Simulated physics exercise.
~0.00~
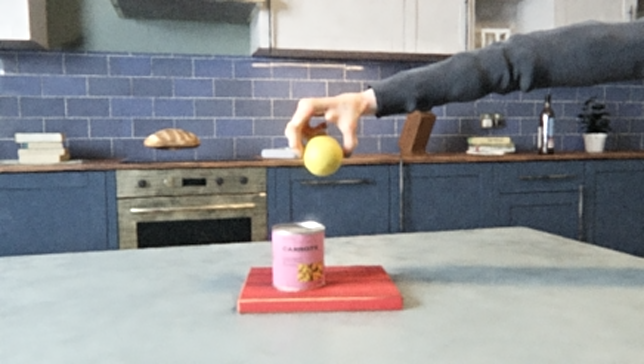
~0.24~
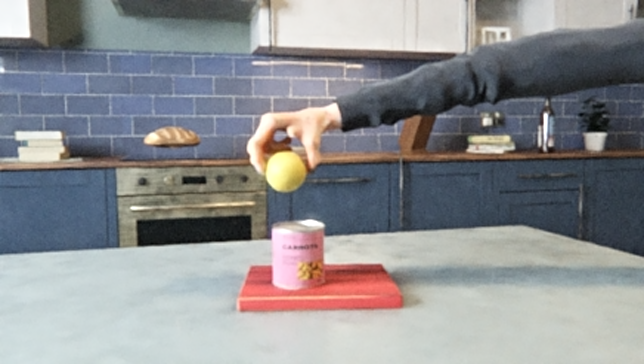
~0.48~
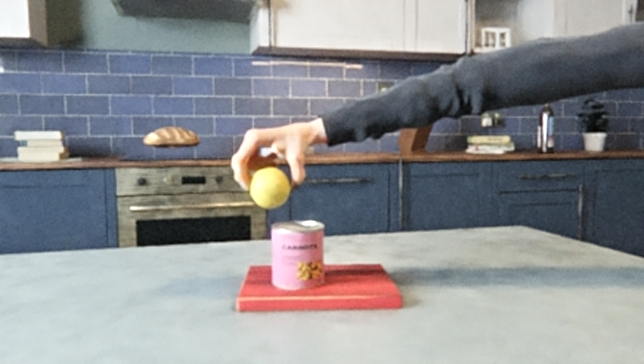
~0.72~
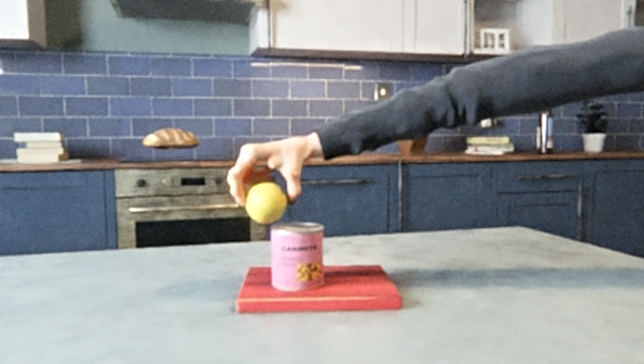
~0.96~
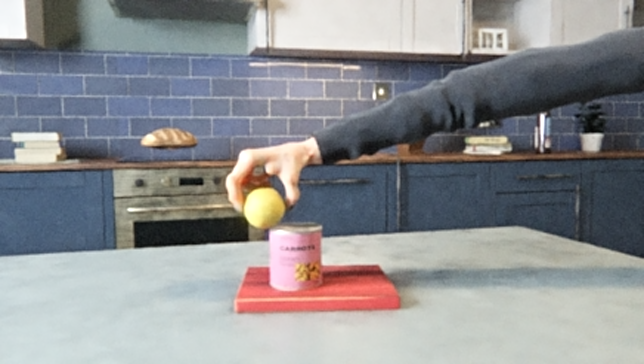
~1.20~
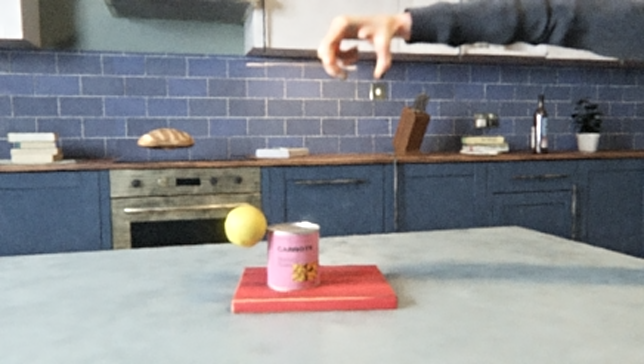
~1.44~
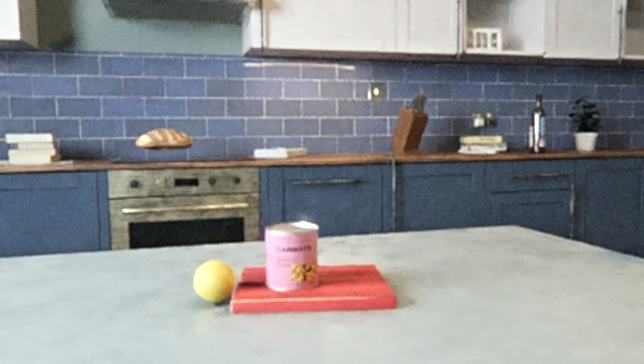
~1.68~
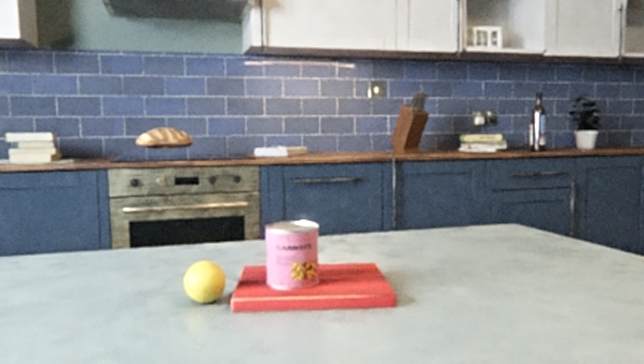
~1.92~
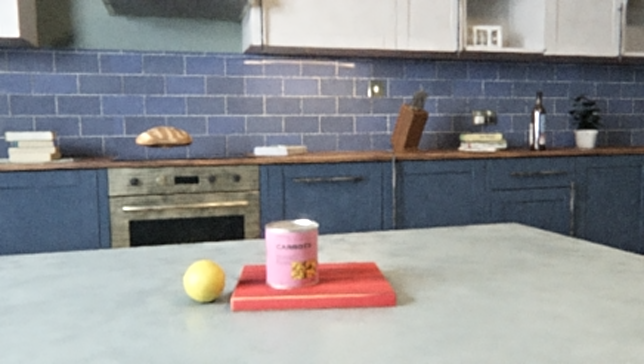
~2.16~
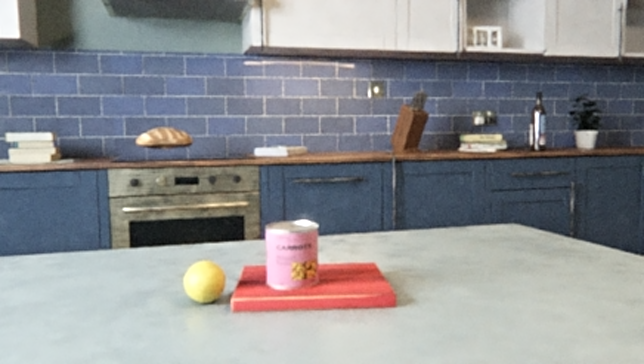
A yellow lemon, held in a hand reaching in from the right, hangs above a pink can that stands on a red board on a pale grey countertop. The slightly swaying view looks across the counter towards blue cabinets, blue tiles, an oven and a loaf of bread. The hand carries the lemon left and lowers it towards the can's left edge. Then the fingers let go and draw back up to the right, and the lemon drops off the left side. It lands on the countertop, shifts a little further left and comes to rest beside the board, while the can stays upright.
